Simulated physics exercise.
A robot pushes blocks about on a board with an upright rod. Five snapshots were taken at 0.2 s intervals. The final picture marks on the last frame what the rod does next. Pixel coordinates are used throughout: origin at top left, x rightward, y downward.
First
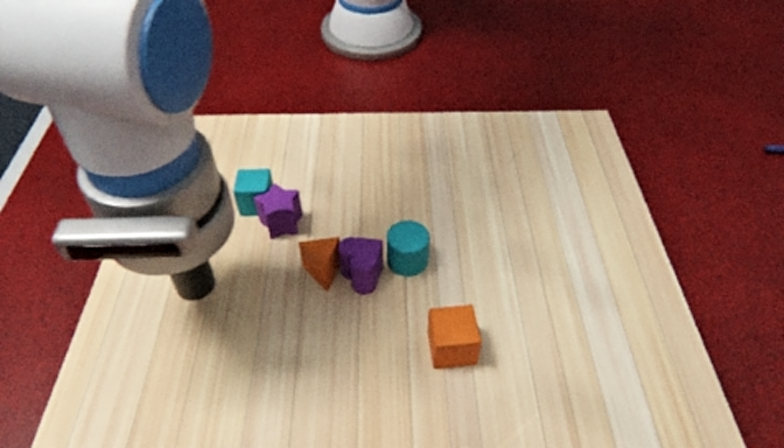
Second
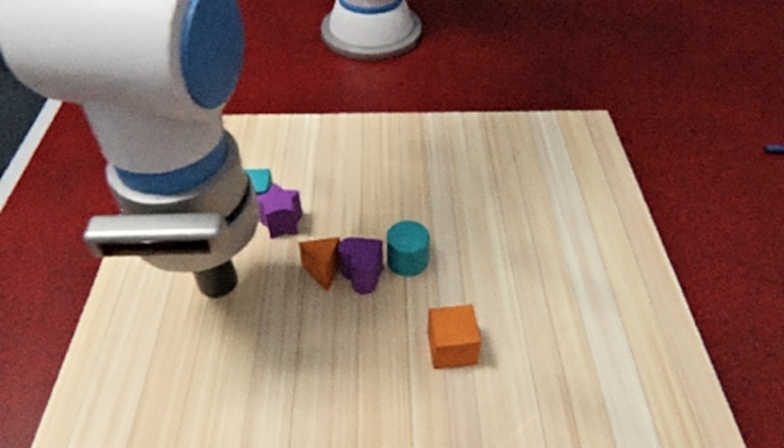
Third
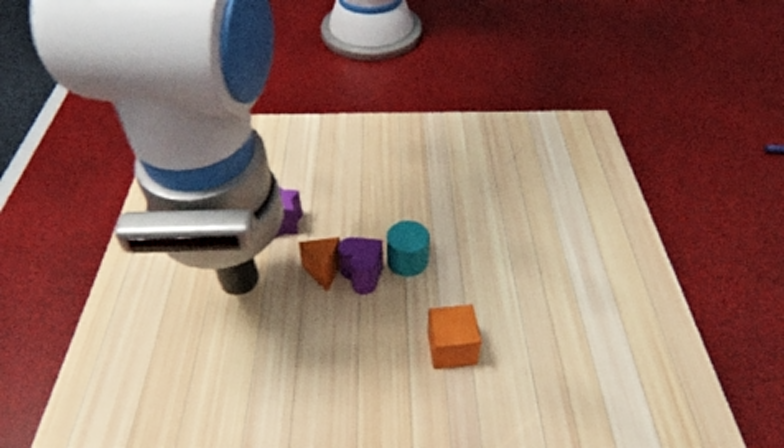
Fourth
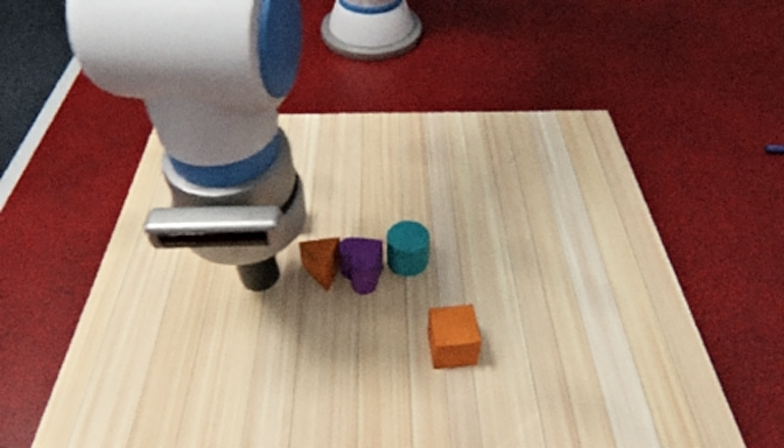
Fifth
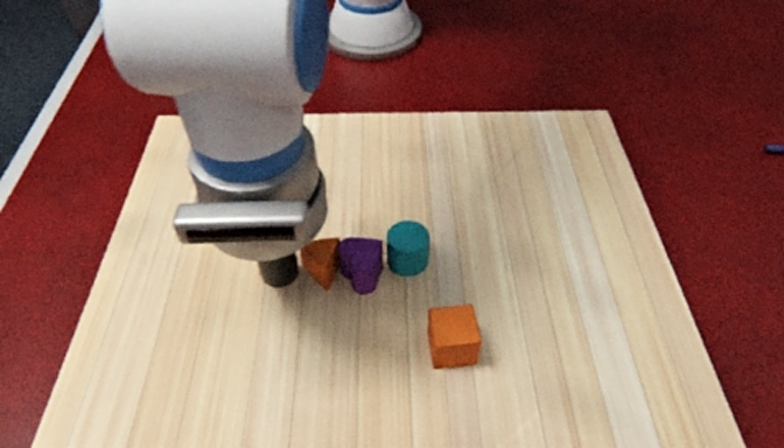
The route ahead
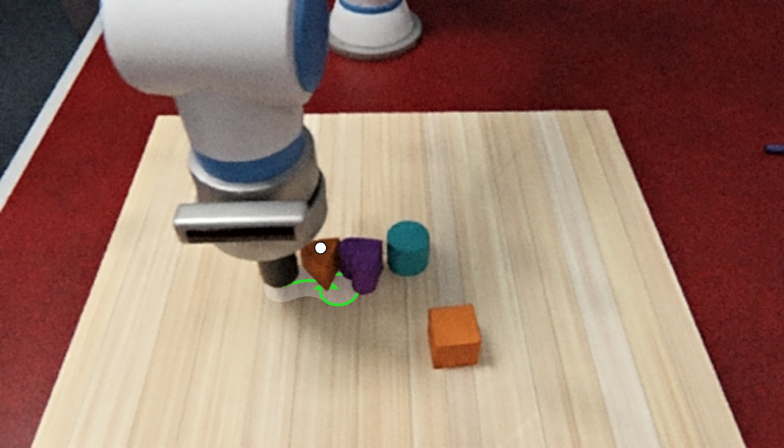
A white and blue robot arm slid its dark rod a short way right across the wooden board, hiding the turquoise cube and purple star from view, while the other blocks stayed still.
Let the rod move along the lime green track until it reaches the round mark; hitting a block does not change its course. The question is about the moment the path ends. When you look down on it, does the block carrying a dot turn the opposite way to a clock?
Answer: Yes.
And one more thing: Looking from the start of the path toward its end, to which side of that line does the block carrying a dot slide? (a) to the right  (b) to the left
I choose b.
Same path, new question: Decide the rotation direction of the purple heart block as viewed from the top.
Rotates clockwise.
Drawn move, from (283, 286) by way of (303, 281) and (322, 282) to (339, 289); the dot is on the orange triangular piece.
Halfway along, rod at (312, 267); orange triangular piece at (335, 239); purple heart block at (366, 250), turned 20° clockwise.
At the end, rod at (338, 276); purple star block still; orange triangular piece at (341, 238), turned 25° anticlockwise; purple heart block at (373, 249), turned 30° clockwise; turquoise round block at (412, 235).
